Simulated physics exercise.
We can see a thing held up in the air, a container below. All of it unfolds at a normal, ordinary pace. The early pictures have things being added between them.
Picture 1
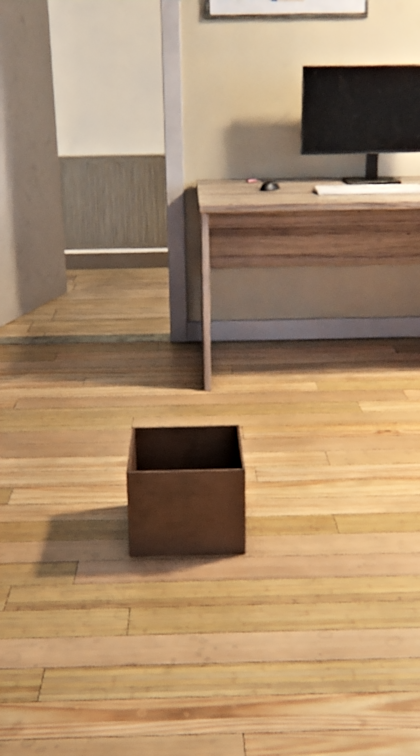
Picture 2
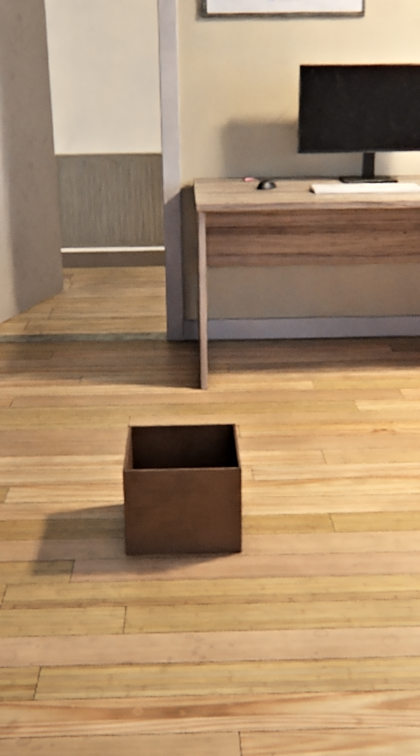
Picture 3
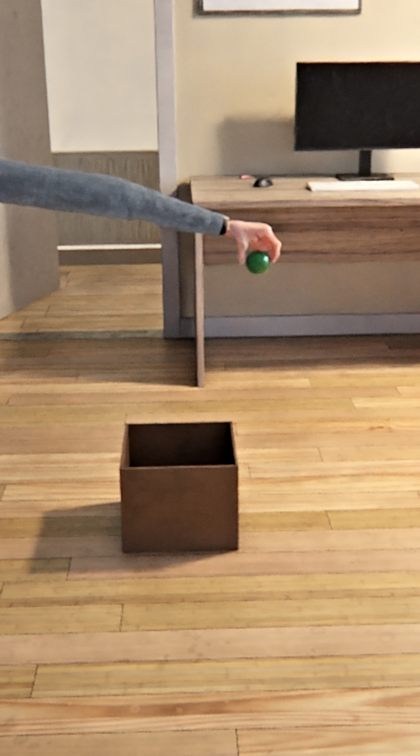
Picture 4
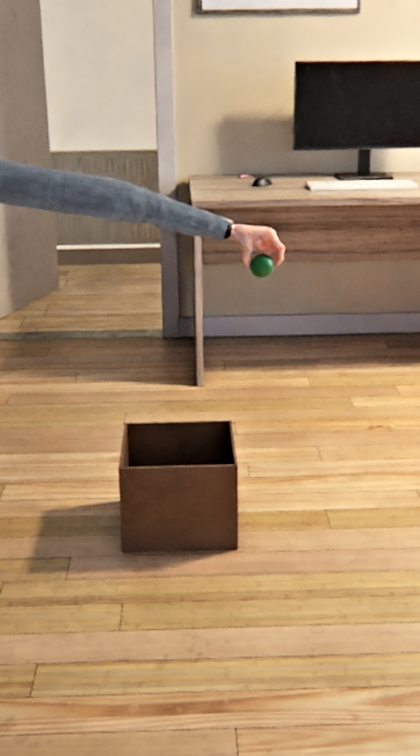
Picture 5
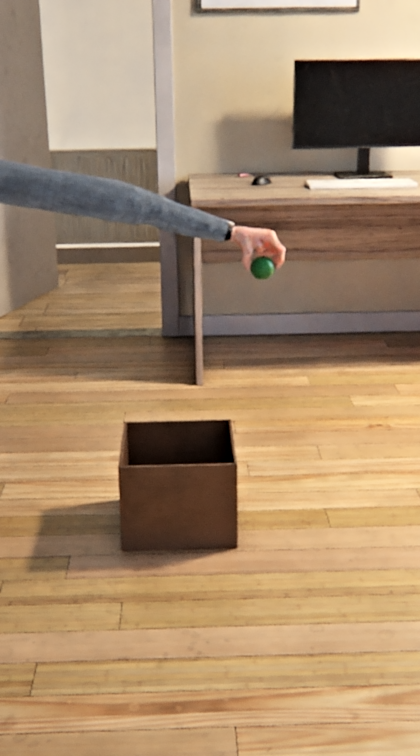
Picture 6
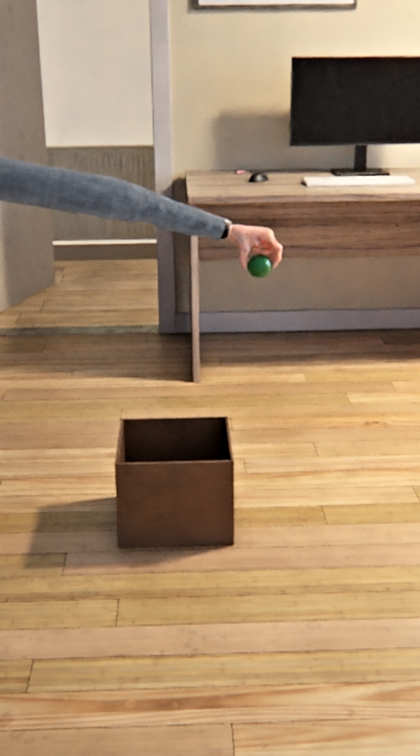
A brown, open-topped box sits on a light wooden floor in a room seen from slightly above, facing a desk and an open doorway. The wooden desk at right holds a black monitor, white keyboard and dark mouse, beneath the edge of a picture on the beige wall. An arm in a blue-grey sleeve appears from the left, holding a round green object above the box with barely any movement, while the camera drifts slightly.
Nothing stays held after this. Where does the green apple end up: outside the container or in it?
It drops past.
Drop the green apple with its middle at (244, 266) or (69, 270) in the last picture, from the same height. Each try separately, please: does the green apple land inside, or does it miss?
The green apple falls beside it; is not caught.
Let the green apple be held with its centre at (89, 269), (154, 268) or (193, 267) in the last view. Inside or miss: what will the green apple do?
Record per trial: Winds up out / winds up within / winds up within.
Then, 0.26 s after the last picture, green apple falling near (259, 353).
Then, 0.44 s after the last picture, green apple down below near (258, 502).
At rest, the green apple ends up outside, near (258, 507).
